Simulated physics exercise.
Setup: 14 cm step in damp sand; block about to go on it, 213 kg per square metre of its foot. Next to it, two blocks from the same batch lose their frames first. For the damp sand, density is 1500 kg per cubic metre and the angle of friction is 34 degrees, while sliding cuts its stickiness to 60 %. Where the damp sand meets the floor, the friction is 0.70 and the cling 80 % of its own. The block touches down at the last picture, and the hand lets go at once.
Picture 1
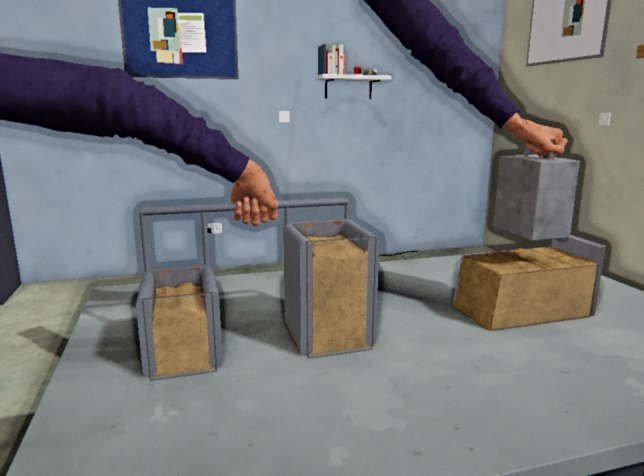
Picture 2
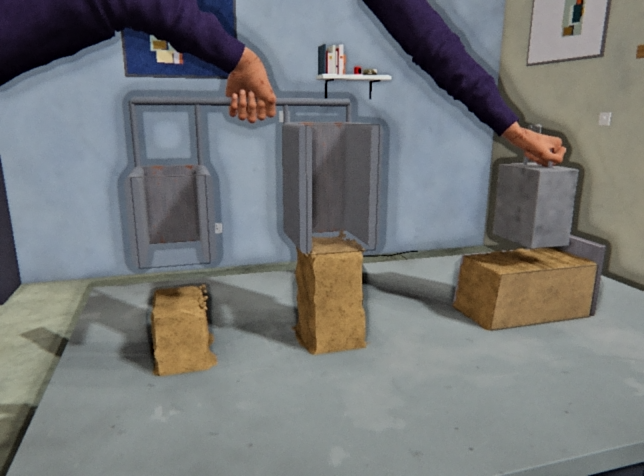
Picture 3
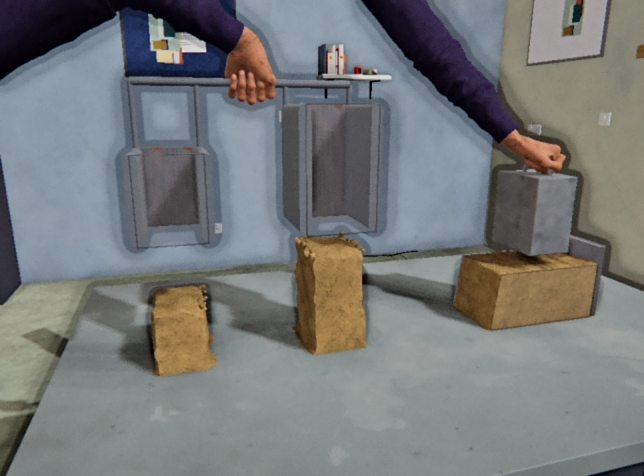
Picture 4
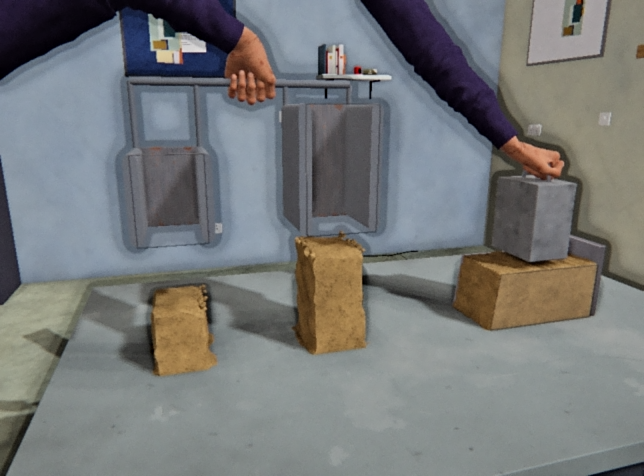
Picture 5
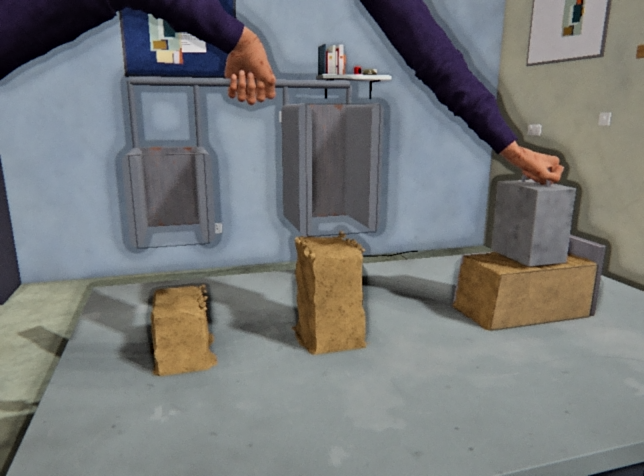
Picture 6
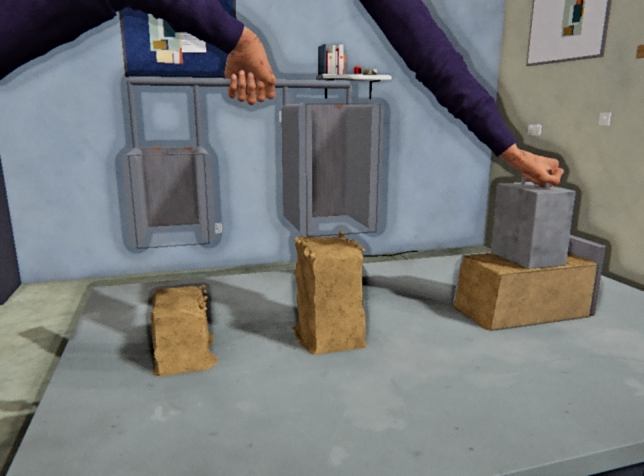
In a room with pale blue walls, a hand on the left lifts two joined grey moulds off a short and a taller block of damp sand on a grey surface. At right, another hand lowers a grey block onto a wider sand block, and the raised moulds stay almost still.
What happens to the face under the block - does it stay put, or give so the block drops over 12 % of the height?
My guess is the block stays up.
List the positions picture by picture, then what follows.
Top of the damp sand at (597, 264); blocks stand 14 cm, 23 cm (left to right), in the first frame.
Top of the damp sand at (597, 264); blocks stand 13 cm, 23 cm (left to right), in the second frame.
Top of the damp sand at (597, 264); blocks stand 13 cm, 23 cm (left to right), in the third frame.
Top of the damp sand at (597, 264); blocks stand 13 cm, 23 cm (left to right), in the fourth frame.
Top of the damp sand at (597, 264); blocks stand 13 cm, 23 cm (left to right), in the fifth frame.
Top of the damp sand at (597, 264); blocks stand 13 cm, 23 cm (left to right), in the sixth frame.
Then, 0.14 s after the last picture, the block is down by 0 % of the bank's height and stands upright.
Then, 0.32 s after the last picture, the block is down by 1 % of the bank's height and stands upright.
Then, 0.50 s after the last picture, the block is down by 1 % of the bank's height and stands upright.
Then, 0.67 s after the last picture, the block is down by 1 % of the bank's height and stands upright.
Then, 1.11 s after the last picture, at the end, the block is down by 1 % of the bank's height and stands upright.
